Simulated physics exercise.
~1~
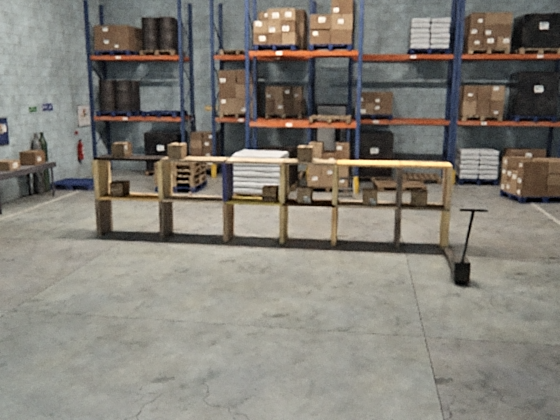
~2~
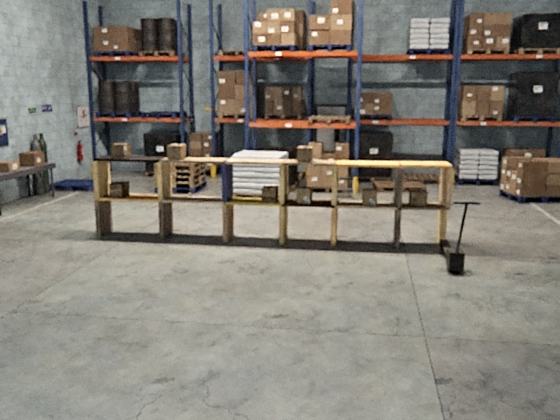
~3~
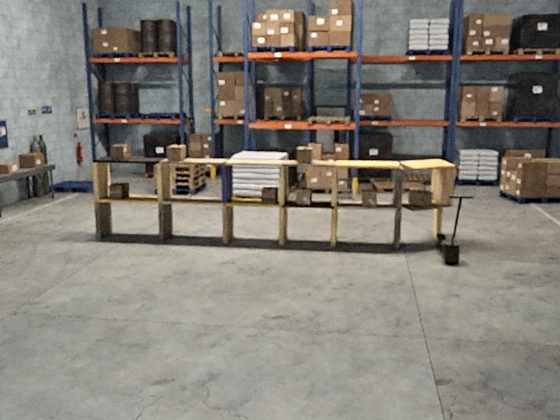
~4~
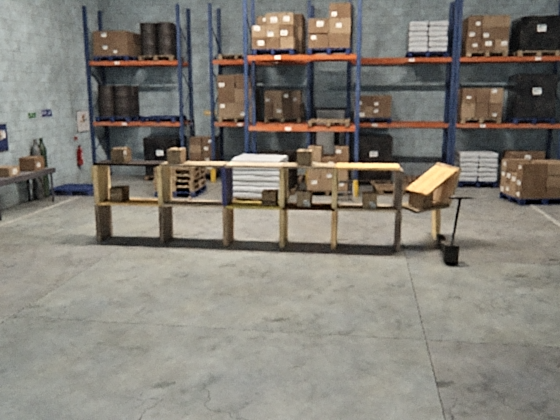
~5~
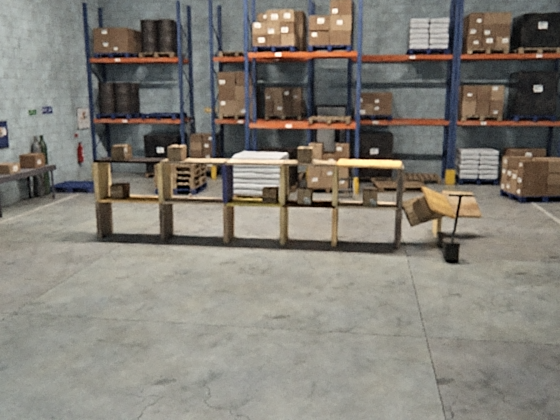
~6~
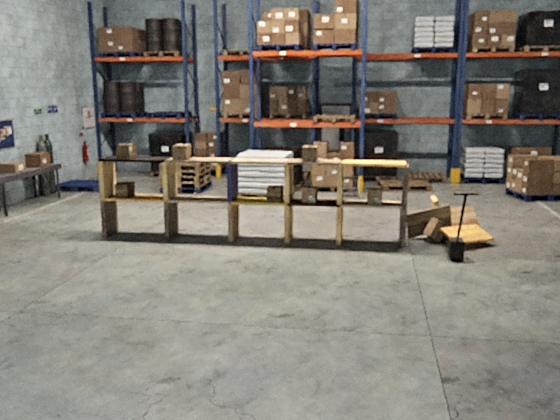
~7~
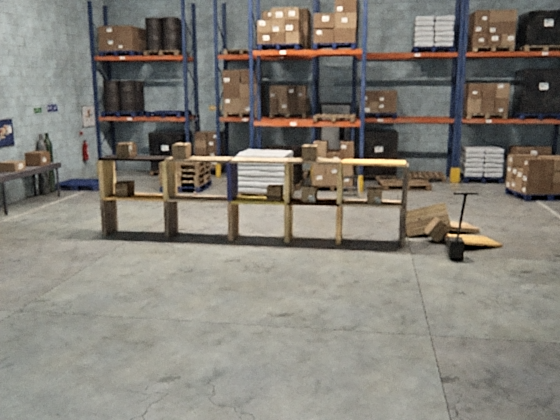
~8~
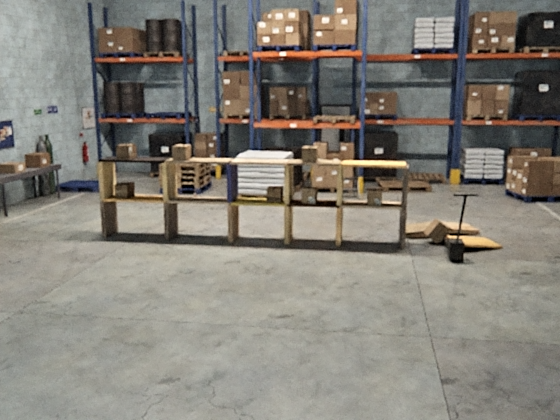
We see a long two-tier row of boards on wooden uprights, holding cartons in a storeroom, as a low jack pushes into the right end. The end section tilts, drops and settles in a small heap on the floor, while the rest stays standing.
